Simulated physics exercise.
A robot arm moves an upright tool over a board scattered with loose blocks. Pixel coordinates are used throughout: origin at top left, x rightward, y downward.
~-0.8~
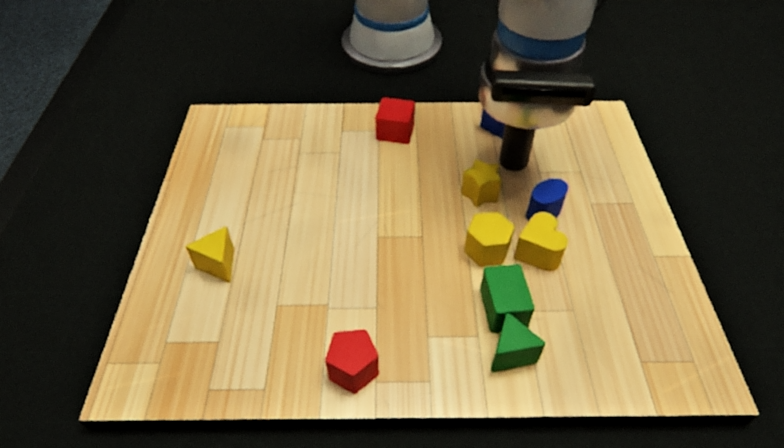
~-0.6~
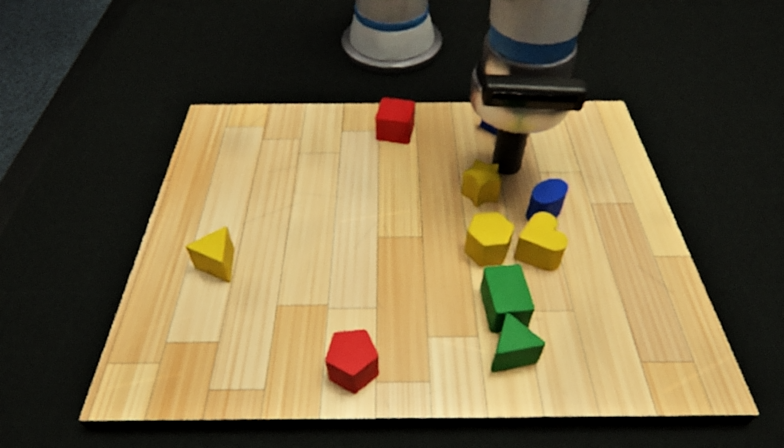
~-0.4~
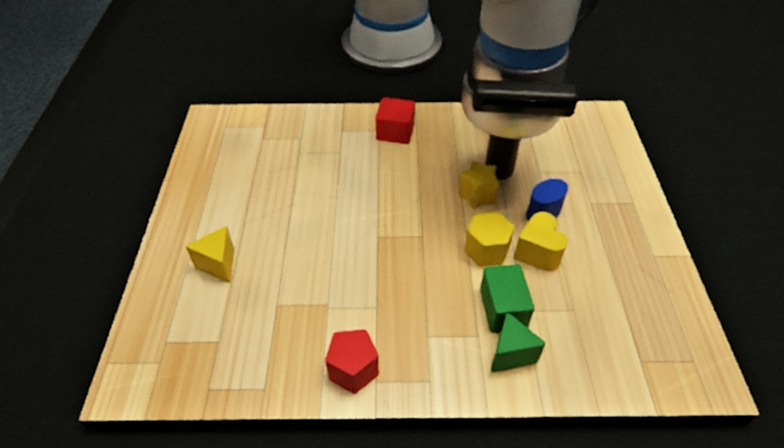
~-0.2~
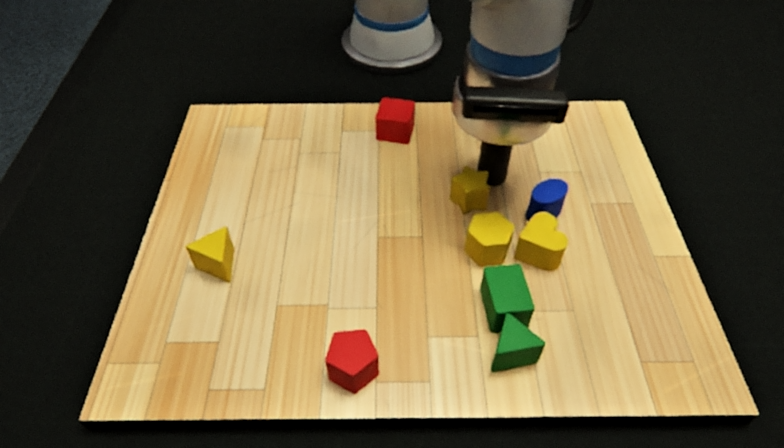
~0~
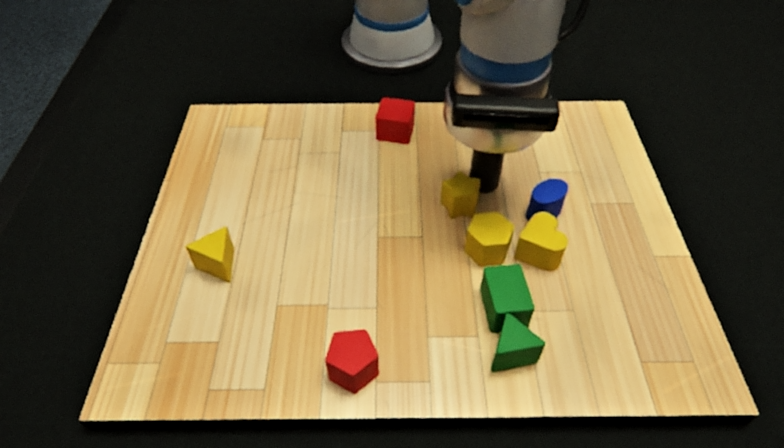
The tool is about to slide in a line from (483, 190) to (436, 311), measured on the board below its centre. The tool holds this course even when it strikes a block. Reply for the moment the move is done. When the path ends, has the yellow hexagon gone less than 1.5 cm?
No.
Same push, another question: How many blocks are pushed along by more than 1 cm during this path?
I'd put the number at two.
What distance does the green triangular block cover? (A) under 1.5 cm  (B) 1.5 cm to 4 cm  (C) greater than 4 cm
The answer is A.
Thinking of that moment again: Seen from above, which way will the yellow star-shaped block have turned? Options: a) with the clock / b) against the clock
a - with the clock.
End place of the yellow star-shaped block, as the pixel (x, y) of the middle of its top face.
Its top middle: (440, 201).
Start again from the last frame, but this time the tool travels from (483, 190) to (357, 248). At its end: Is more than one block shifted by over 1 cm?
Short answer: No.
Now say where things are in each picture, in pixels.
Tip of the tool at (513, 162), middles of tops, yellow star-shaped block at (484, 172), yellow hexagon at (491, 228), green oblong block at (509, 287), green triangular block at (517, 336), in the first picture.
Tool at (506, 166), nothing pushed, in the second picture.
Tool at (499, 171), yellow star-shaped block at (481, 173), in the third picture.
Tool at (491, 177), yellow star-shaped block at (472, 179), in the fourth picture.
Tool at (484, 184), yellow star-shaped block at (462, 184), yellow hexagon at (491, 228), green oblong block at (509, 287), green triangular block at (517, 336), in the fifth picture.
What follows on the original path. One third of the way, tool at (470, 220); yellow star-shaped block at (442, 199), turned 75° clockwise; yellow hexagon at (492, 231).
Two thirds of the way, tool at (454, 260); yellow star-shaped block at (440, 201), turned 90° clockwise; yellow hexagon at (498, 248), turned 60° anticlockwise.
At the end, tool at (437, 305); yellow star-shaped block at (440, 201), turned 90° clockwise; yellow hexagon at (498, 248), turned 60° anticlockwise; green oblong block unmoved; green triangular block unmoved.
